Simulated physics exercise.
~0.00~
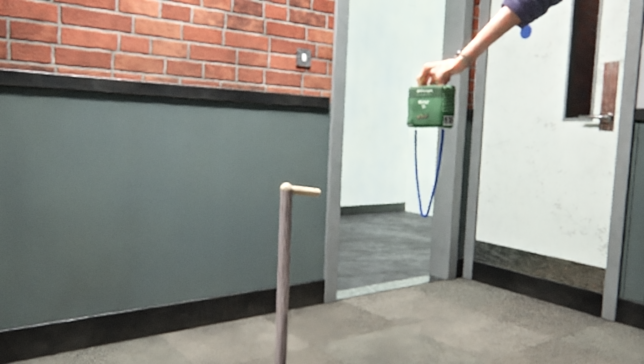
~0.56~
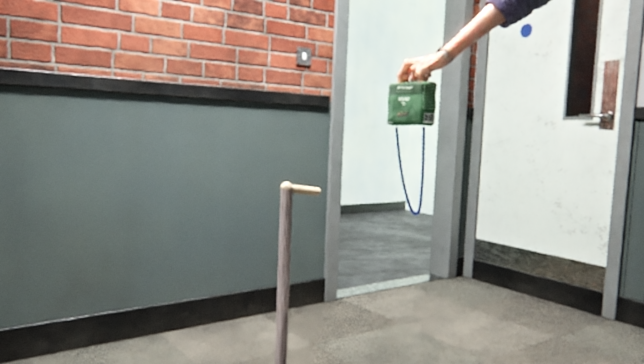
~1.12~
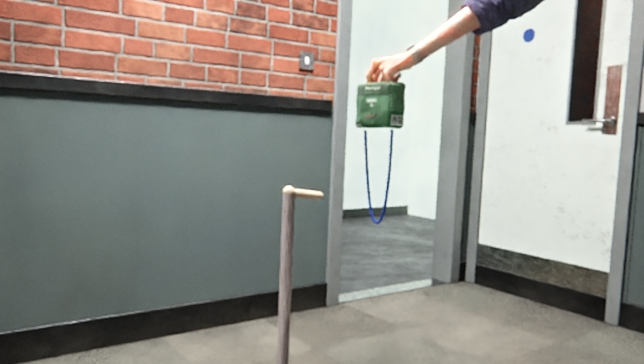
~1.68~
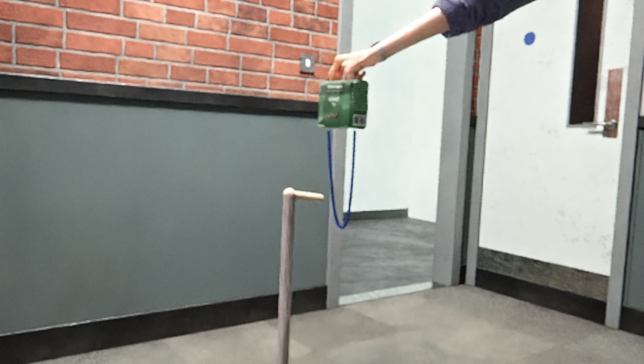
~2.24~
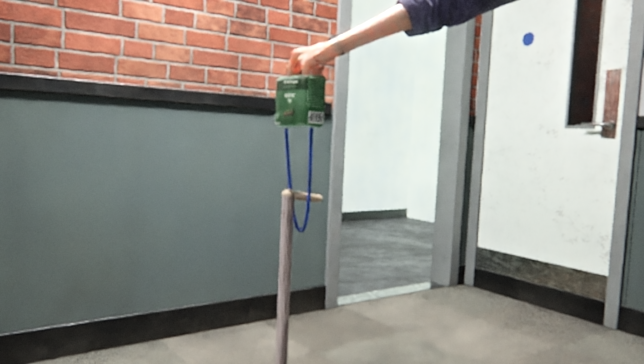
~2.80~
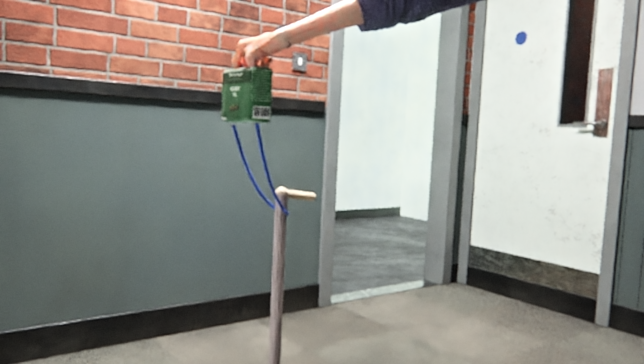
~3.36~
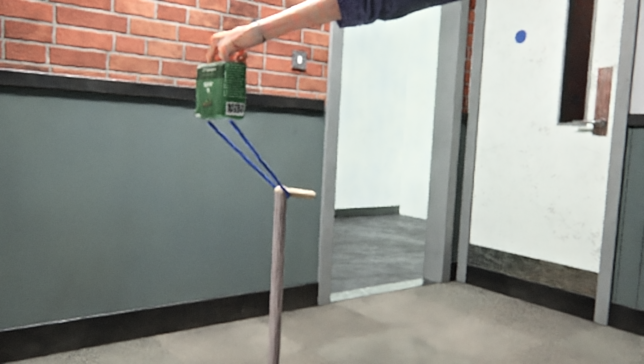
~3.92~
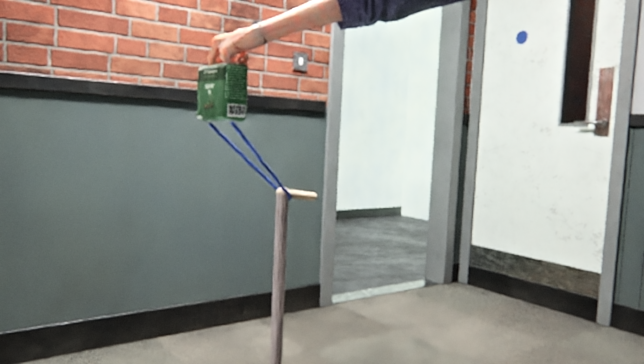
To begin with, a hand reaches in from the upper right, holding a green pouch upright with a blue loop of cord hanging beneath it, in front of an open doorway. The arm carries the pouch left at a nearly steady height towards a slim post with a short peg sticking out sideways at its top. The dangling loop comes level with the top of the post and meets it as the pouch passes over. The pouch continues left, and the cord slants back and pulls tight around the post. Finally the hand stops, with the pouch caught by its taut loop.
